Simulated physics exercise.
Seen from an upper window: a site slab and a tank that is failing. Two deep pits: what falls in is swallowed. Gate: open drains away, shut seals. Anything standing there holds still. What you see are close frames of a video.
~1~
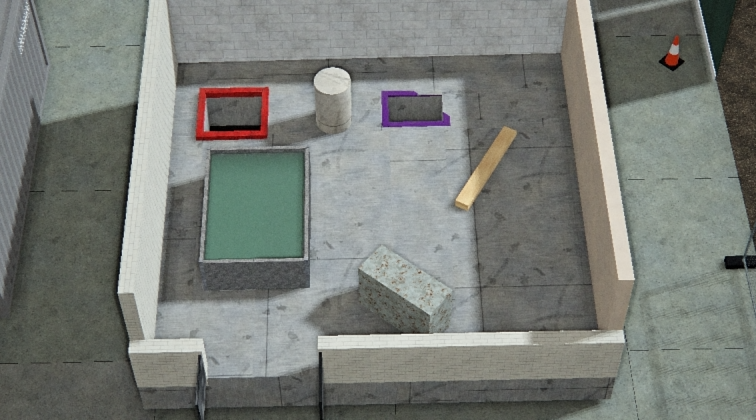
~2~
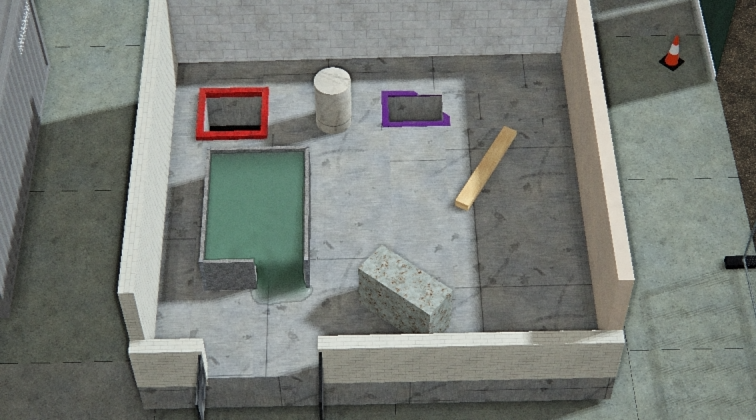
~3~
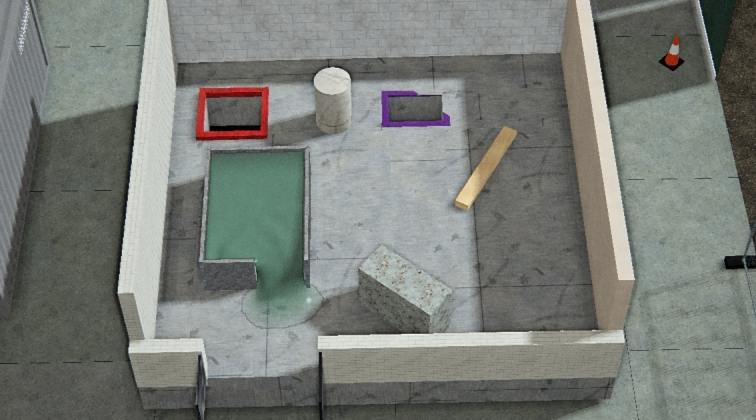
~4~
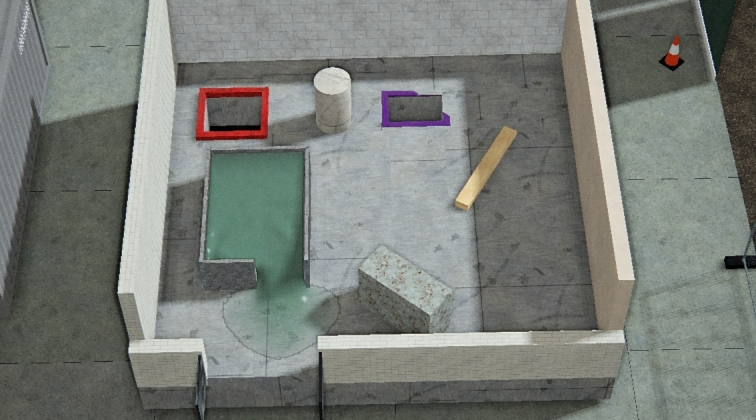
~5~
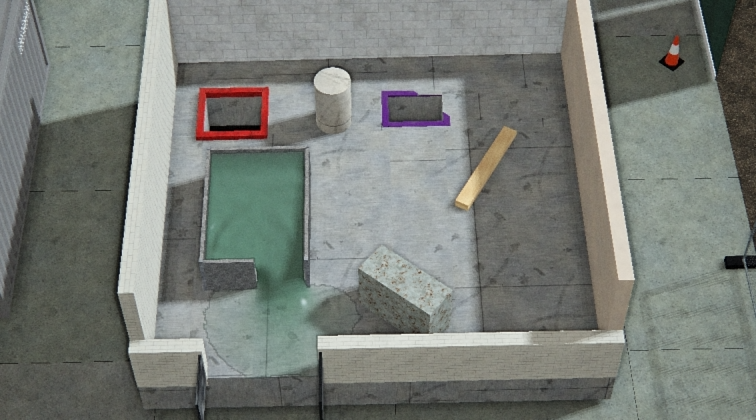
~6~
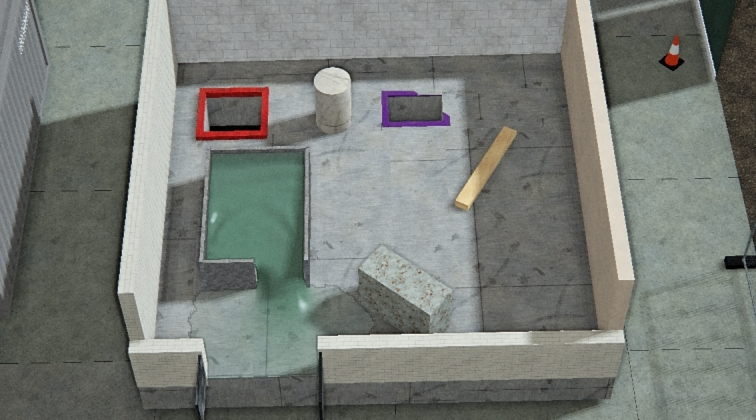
To begin with, still green water fills an open rectangular tank on a walled slab, near a pale block, a cylinder and a wooden plank. A gap then opens in the tank's near wall and water pours out, spreading across the floor toward the block and the opening in the front wall.
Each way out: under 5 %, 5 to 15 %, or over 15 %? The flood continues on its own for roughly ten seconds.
Result: The gate will not stay within fifteen per cent; the red pit will not reach five per cent; the purple pit will not reach five per cent.
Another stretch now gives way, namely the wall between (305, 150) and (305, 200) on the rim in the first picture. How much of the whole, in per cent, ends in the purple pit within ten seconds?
The purple pit gets 20 per cent.
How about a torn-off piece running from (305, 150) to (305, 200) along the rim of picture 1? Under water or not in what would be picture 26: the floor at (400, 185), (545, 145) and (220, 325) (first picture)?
Note, points one to three: Reached and soaked / reached and soaked / unreached.
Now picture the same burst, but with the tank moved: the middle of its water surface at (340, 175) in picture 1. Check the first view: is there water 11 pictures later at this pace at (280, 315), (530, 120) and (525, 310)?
Spot 1 wetted, spot 2 unwetted, spot 3 wetted.
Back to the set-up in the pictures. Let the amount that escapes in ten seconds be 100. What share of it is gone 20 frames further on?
About 50 per cent.
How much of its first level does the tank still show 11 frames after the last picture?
Somewhere near 60 %, give or take.
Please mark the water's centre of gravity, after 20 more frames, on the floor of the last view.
Centre of mass: Roughly (295, 262).
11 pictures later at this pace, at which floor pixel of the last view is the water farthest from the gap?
Somewhere around (566, 356).
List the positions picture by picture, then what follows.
Still water in the open tank at (256, 205), in the first picture.
The front is at (256, 296), out from the gap at (281, 278), in the second picture.
Water pours out at (281, 278) and has run to (255, 320), in the third picture.
The front is at a hidden place, out from the gap at (281, 279), in the fourth picture.
Water pours out at (281, 278) and has run to a hidden place, in the fifth picture.
The front is at a hidden place, out from the gap at (281, 278), in the sixth picture.
A moment on, water covers 10 % of the floor; the gate 8 %, the red pit 0 %, the purple pit 0 %.
Next, water covers 15 % of the floor; the gate 19 %, the red pit 0 %, the purple pit 0 %.
Then, water covers 25 % of the floor; the gate 30 %, the red pit 0 %, the purple pit 0 %.
Later, water covers 40 % of the floor; the gate 45 %, the red pit 0 %, the purple pit 0 %.
In the end, water covers 55 % of the floor; the gate 57 %, the red pit 0 %, the purple pit 0 %.
